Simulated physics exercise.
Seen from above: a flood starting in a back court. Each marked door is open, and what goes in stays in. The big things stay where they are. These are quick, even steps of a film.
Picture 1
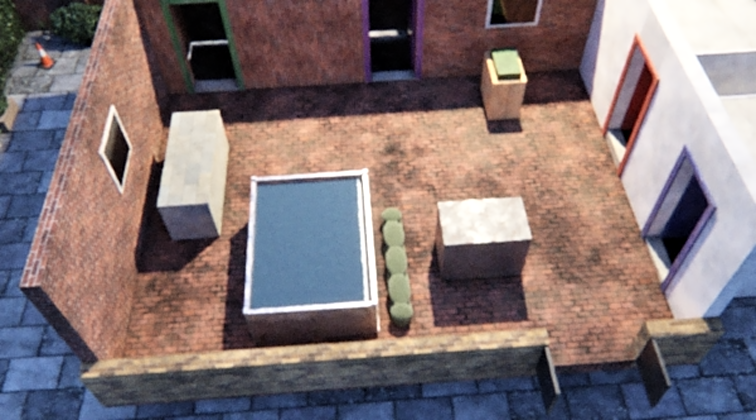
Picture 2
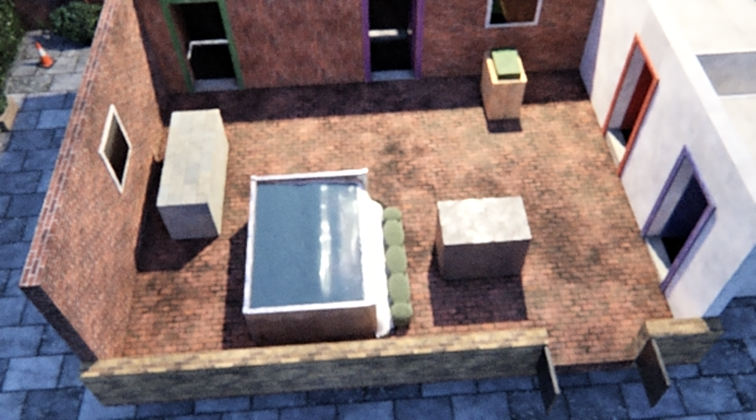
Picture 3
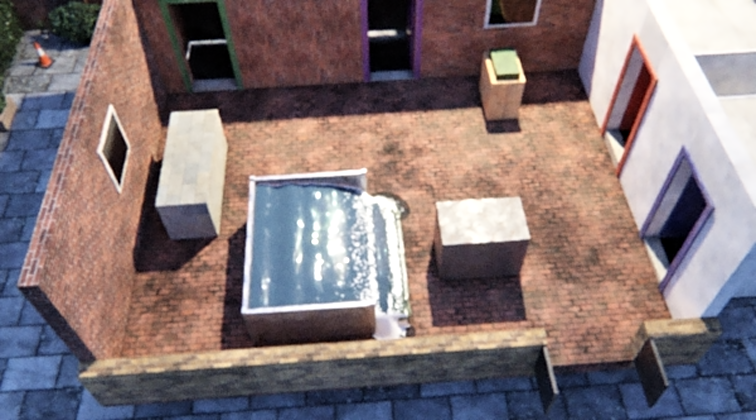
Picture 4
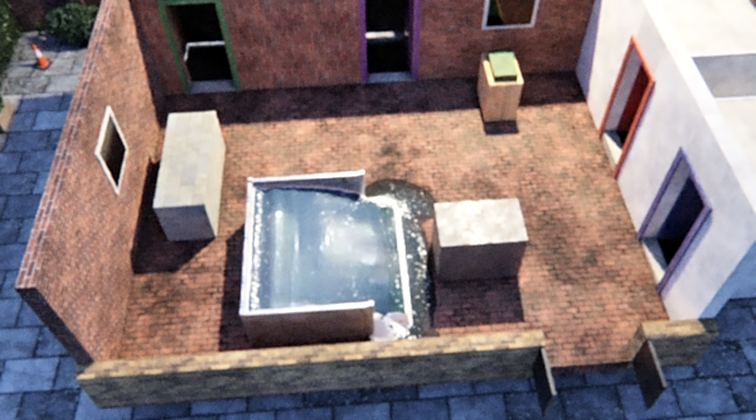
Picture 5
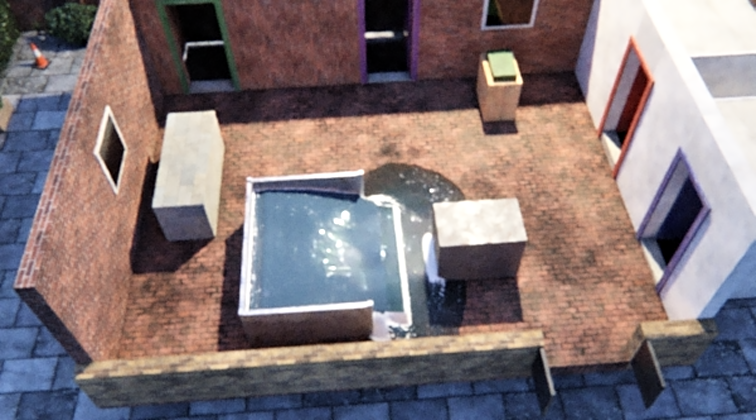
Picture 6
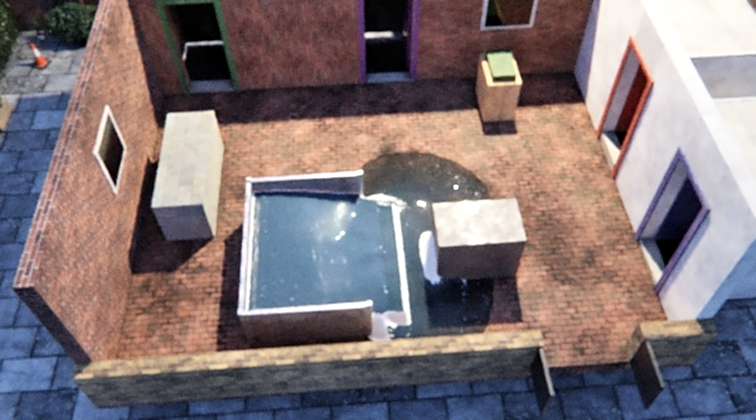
The clip shows a brick-walled back court from above, where still water in a tank surges out over the right side, engulfing a row of rounded green bushes, then spreads across the paving and around a pale block.
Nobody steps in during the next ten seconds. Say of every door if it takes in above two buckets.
The purple door takes more than that; the blue door takes more than that; the green door stays under that; the red door stays under that.
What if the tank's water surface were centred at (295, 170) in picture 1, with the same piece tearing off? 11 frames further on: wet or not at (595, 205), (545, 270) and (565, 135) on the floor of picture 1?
As listed: Covered, dry, flooded.
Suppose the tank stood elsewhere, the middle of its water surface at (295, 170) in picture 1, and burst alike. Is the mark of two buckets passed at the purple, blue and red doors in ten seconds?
The purple one lets more in; the blue one passes that mark; the red one goes over.
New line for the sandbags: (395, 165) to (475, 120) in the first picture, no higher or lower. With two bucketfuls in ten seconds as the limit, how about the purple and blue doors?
Then: The purple door is under; the blue door goes over.
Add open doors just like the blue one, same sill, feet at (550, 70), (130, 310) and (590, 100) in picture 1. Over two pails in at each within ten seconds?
In turn: Lets more in, keeps below it, goes over.
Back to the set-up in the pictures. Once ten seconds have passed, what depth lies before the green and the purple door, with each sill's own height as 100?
Near 30 and 160 in a hundred.
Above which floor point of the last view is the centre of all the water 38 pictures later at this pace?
Around (427, 212).
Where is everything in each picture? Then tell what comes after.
The first picture shows still water in the water tank at (311, 240).
In the second picture, the front is at (380, 336), out from the gap at (368, 255).
In the third picture, the front is at a hidden place, out from the gap at (367, 255).
In the fourth picture, the front is at a hidden place, out from the gap at (365, 257).
In the fifth picture, the front is at (437, 176), out from the gap at (364, 257).
In the sixth picture, the front is at (447, 163), out from the gap at (364, 257).
A moment on, water covers 35 % of the floor; the purple door not reached, the blue door not reached, the green door not reached, the red door not reached.
Next, water covers 55 % of the floor; the purple door wet at the sill, nothing in, the blue door wet at the sill, nothing in, the green door not reached, the red door wet at the sill, nothing in.
Then, water covers 60 % of the floor; the purple door under two buckets in, the blue door over two buckets in, the green door not reached, the red door wet at the sill, nothing in.
Later, water covers 75 % of the floor; the purple door over two buckets in, the blue door over two buckets in, the green door not reached, the red door wet at the sill, nothing in.
In the end, water covers 95 % of the floor; the purple door over two buckets in, the blue door over two buckets in, the green door wet at the sill, nothing in, the red door wet at the sill, nothing in.
